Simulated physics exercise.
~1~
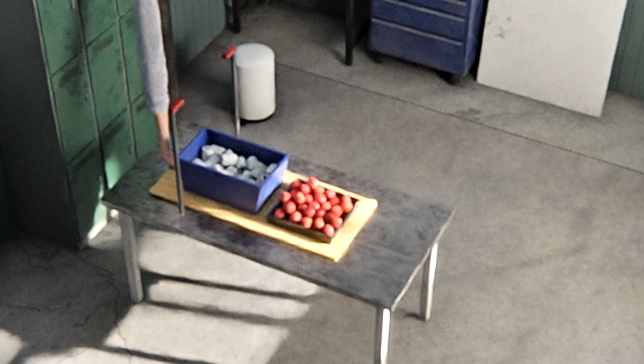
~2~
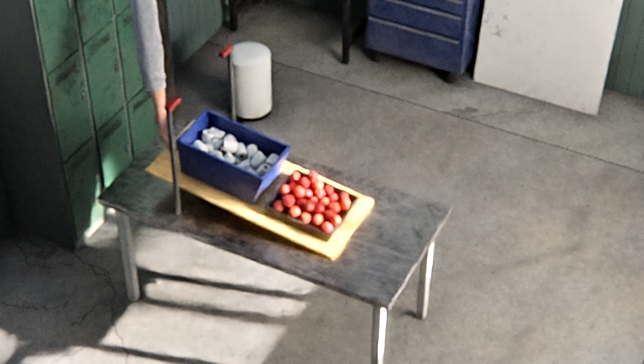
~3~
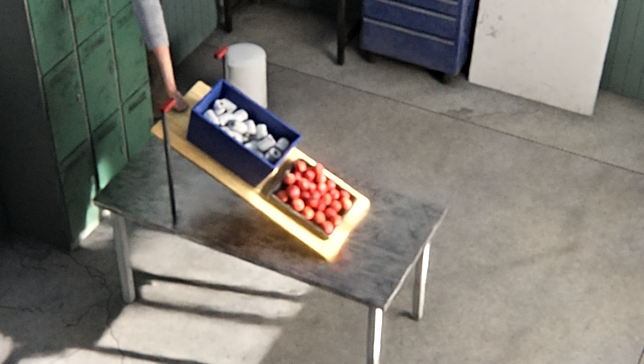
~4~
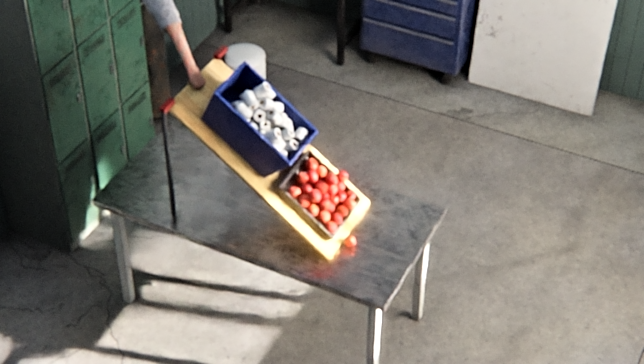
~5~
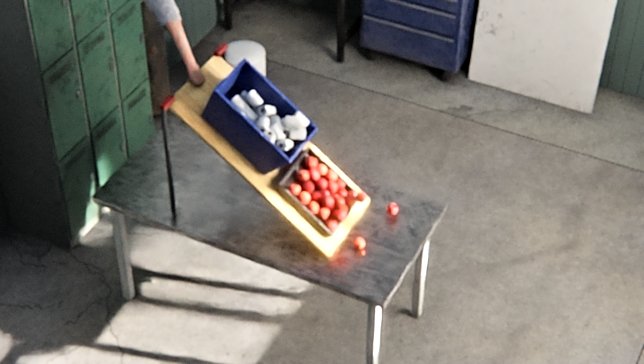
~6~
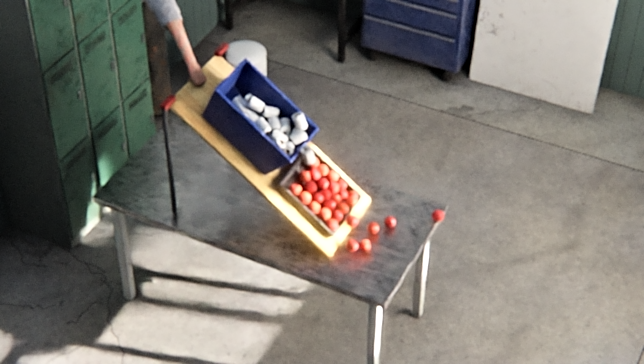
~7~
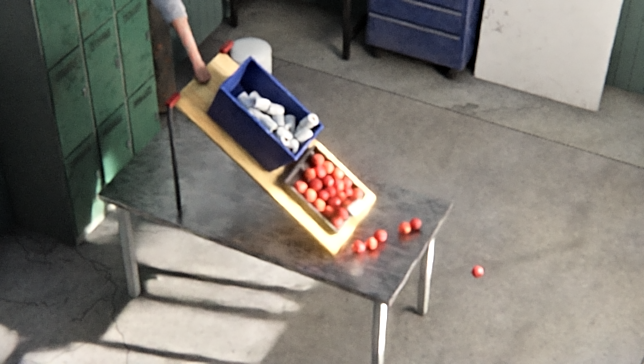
Hand tilting a yellow board on a table until it halts steeply, several red balls spilling from the lower crate, one reaching the floor.
